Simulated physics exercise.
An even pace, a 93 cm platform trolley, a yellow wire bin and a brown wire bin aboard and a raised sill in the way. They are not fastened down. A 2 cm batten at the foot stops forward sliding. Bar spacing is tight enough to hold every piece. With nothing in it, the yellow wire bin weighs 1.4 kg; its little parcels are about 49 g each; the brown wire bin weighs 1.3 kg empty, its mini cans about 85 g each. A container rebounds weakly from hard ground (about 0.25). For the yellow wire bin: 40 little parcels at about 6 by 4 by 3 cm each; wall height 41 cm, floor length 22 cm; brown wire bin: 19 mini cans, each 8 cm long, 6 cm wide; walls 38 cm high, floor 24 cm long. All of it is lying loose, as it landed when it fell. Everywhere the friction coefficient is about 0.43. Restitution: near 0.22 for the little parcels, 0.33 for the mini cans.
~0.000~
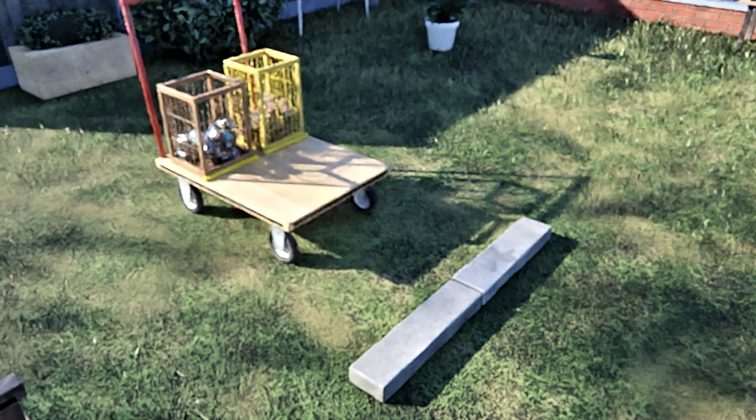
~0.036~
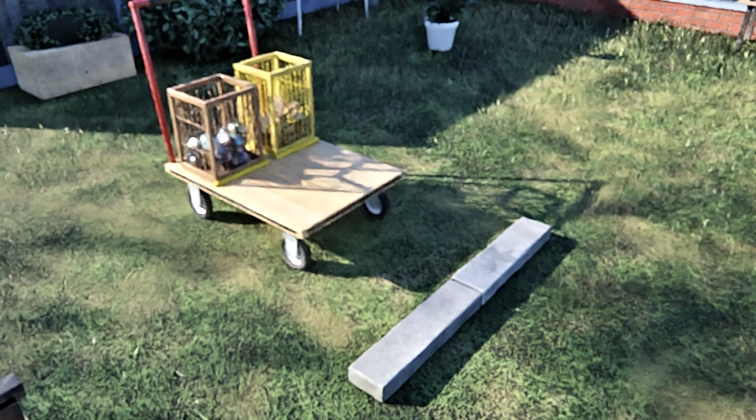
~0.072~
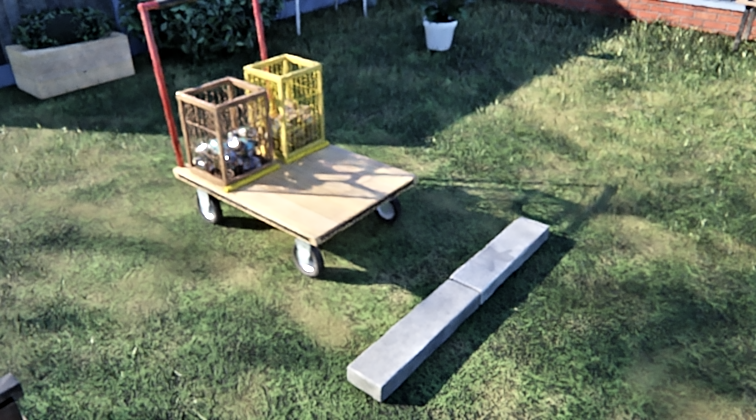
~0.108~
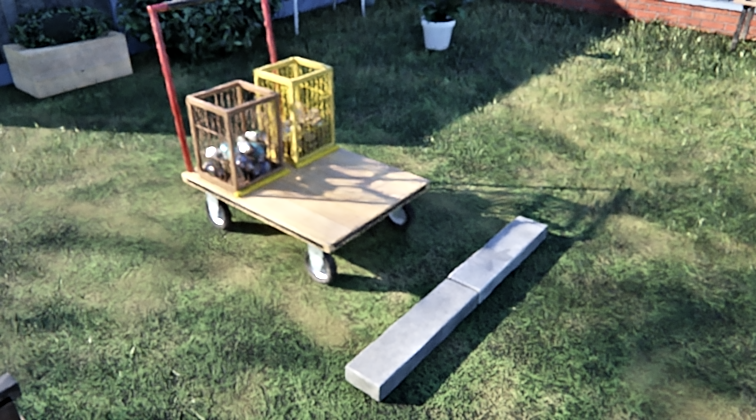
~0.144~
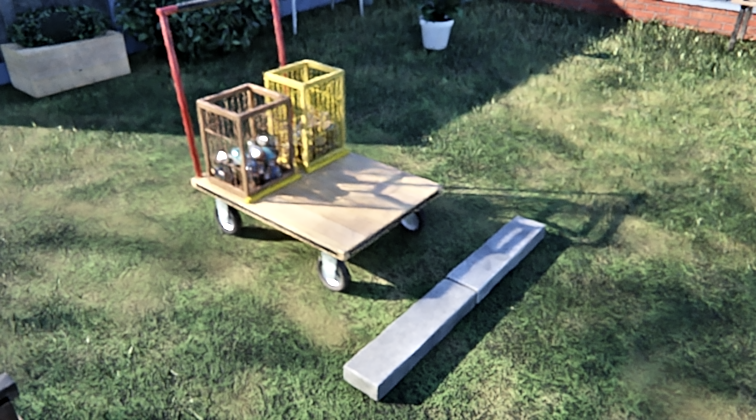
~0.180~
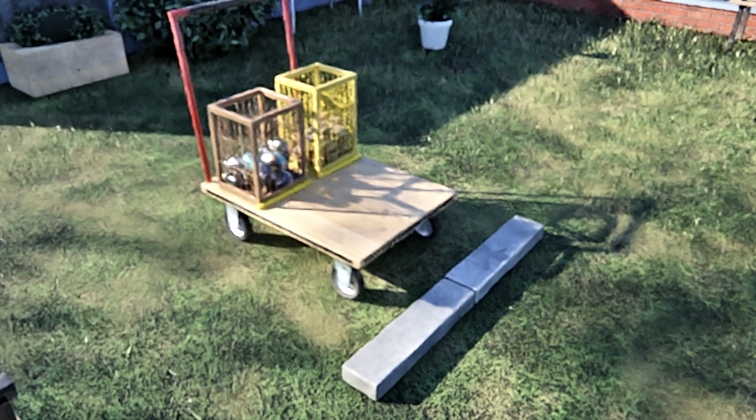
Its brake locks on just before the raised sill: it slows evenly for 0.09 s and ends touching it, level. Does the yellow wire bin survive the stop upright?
The yellow wire bin, as it turns out, tumbles.
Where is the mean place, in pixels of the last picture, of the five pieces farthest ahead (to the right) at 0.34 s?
Somewhere near pixel (354, 156).
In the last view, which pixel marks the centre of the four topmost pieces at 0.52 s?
Around pixel (372, 129).
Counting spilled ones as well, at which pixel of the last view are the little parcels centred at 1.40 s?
Near (398, 176).
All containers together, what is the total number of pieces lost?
In all, roughly 2.
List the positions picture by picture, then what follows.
In the first frame (each is followed by its nearest rim corner in this view; the camera pans a little), yellow wire bin, (257, 70); brown wire bin, (193, 98); 62 cm short of the stop; none out.
Yellow wire bin, (268, 74); brown wire bin, (204, 102); 54 cm short of the stop, in the second frame.
Yellow wire bin, (279, 77); brown wire bin, (215, 106); 45 cm short of the stop, in the third frame.
Yellow wire bin, (290, 80); brown wire bin, (226, 111); 37 cm short of the stop, in the fourth frame.
Yellow wire bin, (302, 84); brown wire bin, (237, 115); 29 cm short of the stop, in the fifth frame.
Yellow wire bin, (314, 88); brown wire bin, (250, 120); 20 cm short of the stop; none out, in the sixth frame.
After 0.22 s, it starts to lose speed.
After 0.34 s, the yellow wire bin leans 16° with 0 of 40 out and the brown wire bin leans 15° with 0 of 19 out.
After 0.52 s, the yellow wire bin leans 44° with 0 of 40 out and the brown wire bin leans 34° with 0 of 19 out.
After 0.82 s, the yellow wire bin is down with 0 of 40 out and the brown wire bin leans 26° with 0 of 19 out.
Outcome (at 1.40 s), the yellow wire bin is down with 2 of 40 out and the brown wire bin is upright with 0 of 19 out. Greatest lean of the yellow wire bin, 93°.
